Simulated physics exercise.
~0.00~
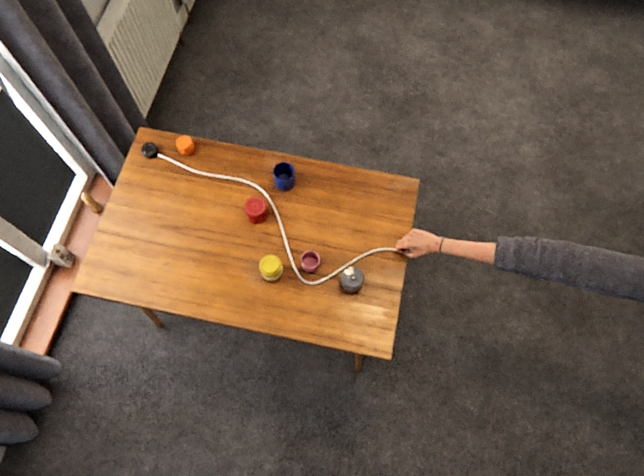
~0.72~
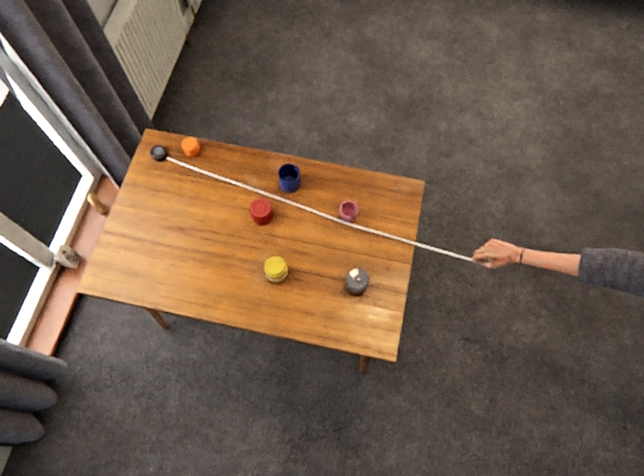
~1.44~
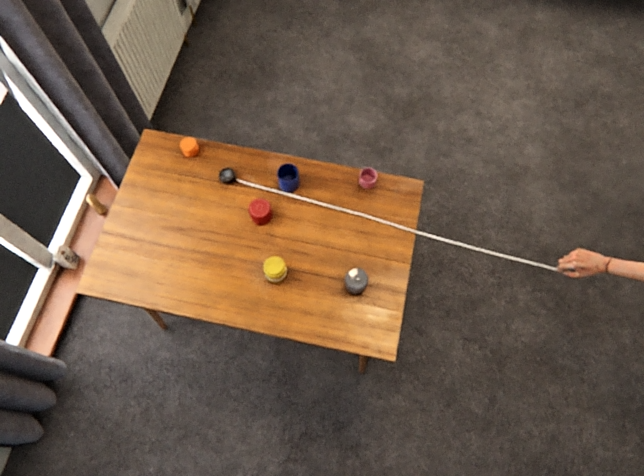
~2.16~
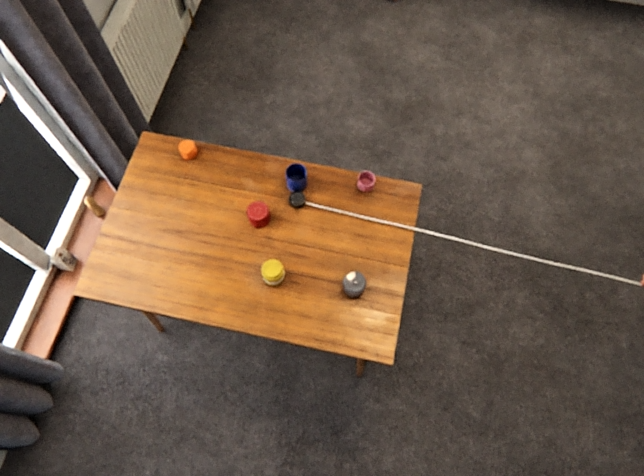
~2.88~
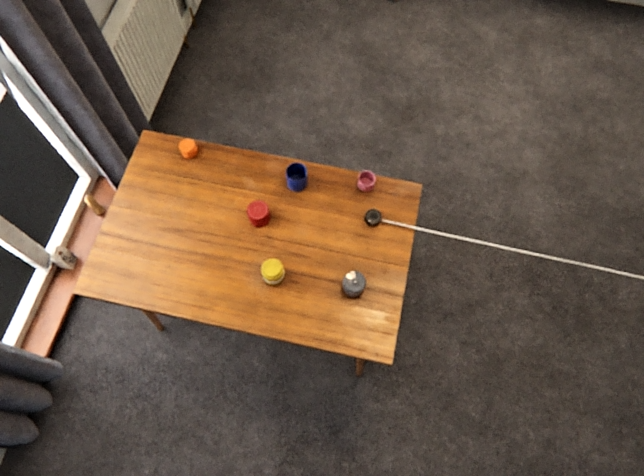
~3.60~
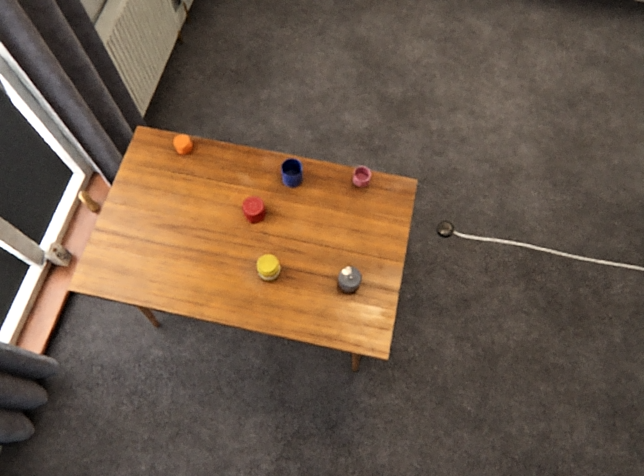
In this clip, a hand pulls a white cable taut to the right, shifting a pink mug toward the wooden table's far edge, then drags the attached black round adaptor past the remaining containers and off the tabletop, leaving all six items upright on the table.
